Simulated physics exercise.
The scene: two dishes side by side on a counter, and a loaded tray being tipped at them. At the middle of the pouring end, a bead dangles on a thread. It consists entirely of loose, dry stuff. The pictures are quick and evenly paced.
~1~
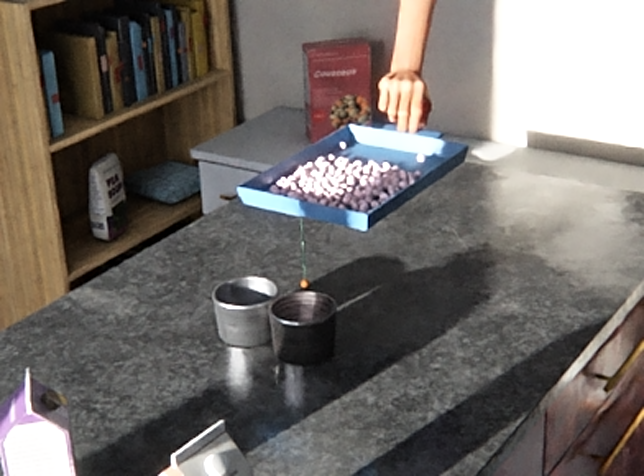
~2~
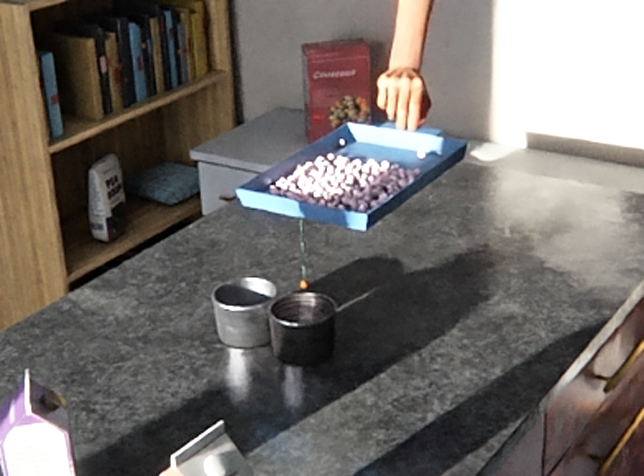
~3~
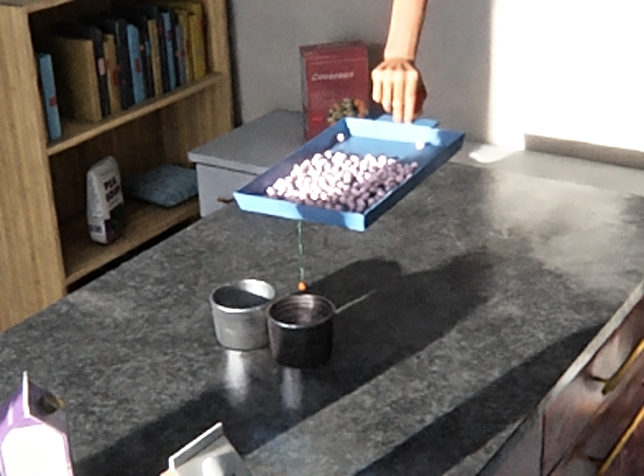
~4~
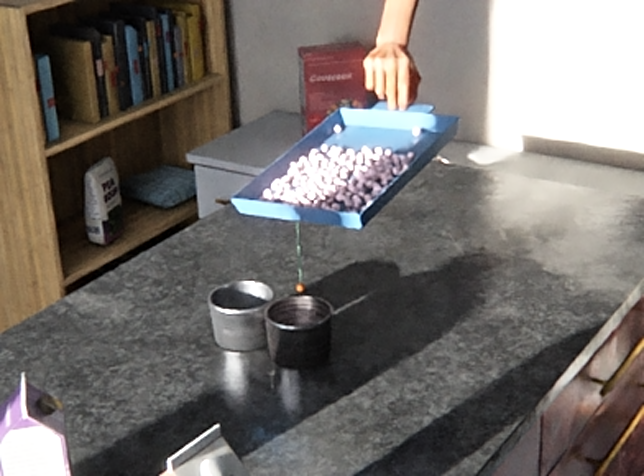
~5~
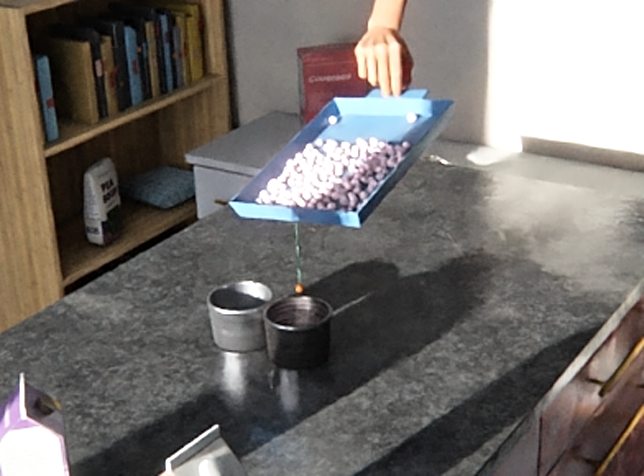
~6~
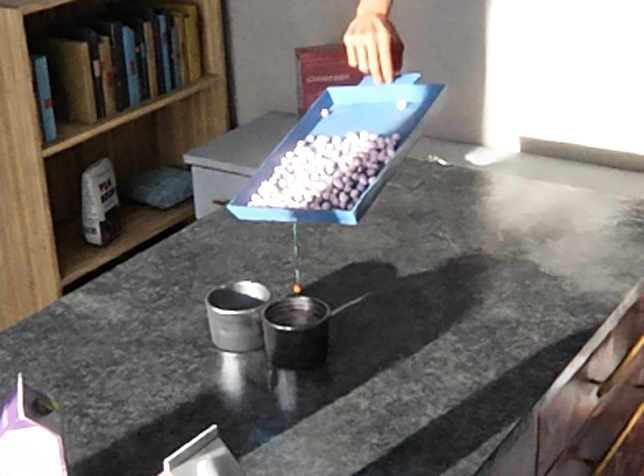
A hand tilts a blue tray of pale pearls steadily toward its lower left corner.
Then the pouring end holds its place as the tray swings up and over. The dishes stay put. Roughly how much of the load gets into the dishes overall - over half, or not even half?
Over half gets in.
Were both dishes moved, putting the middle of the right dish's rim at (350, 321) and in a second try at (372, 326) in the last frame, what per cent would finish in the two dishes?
Around 0 % followed by around 0 %.
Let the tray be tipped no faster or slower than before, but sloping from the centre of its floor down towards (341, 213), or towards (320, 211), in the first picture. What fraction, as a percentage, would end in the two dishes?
I'd put it at some 20 % and then some 30 %.
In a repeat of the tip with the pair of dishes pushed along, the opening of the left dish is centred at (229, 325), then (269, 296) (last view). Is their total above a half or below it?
Well, not up to half at the first spot and not up to half at the second.
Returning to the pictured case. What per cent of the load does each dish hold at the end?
In the left dish you'd find about 70 % of the load, and in the right dish about 0 %.
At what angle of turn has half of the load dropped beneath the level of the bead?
It is at around 95 degrees by then.
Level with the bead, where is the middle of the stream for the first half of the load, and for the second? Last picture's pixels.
Starting near (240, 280), moving on to near (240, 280).
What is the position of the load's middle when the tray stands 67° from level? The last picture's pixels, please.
Somewhere about pixel (272, 196).
Just after the last frame, tray tipped steeply; almost all on the tray; just a few in the left dish; just a few in the air.
A moment on, tray tipped past a quarter turn; about a tenth on the tray; just a few in the right dish; roughly two thirds in the left dish; roughly a quarter outside both; about a tenth in the air.
Further on, tray tipped past a quarter turn; just a few in the right dish; roughly two thirds in the left dish; roughly a third outside both.
When it is over, tray tipped past a quarter turn; just a few in the right dish; roughly two thirds in the left dish; roughly a third outside both.
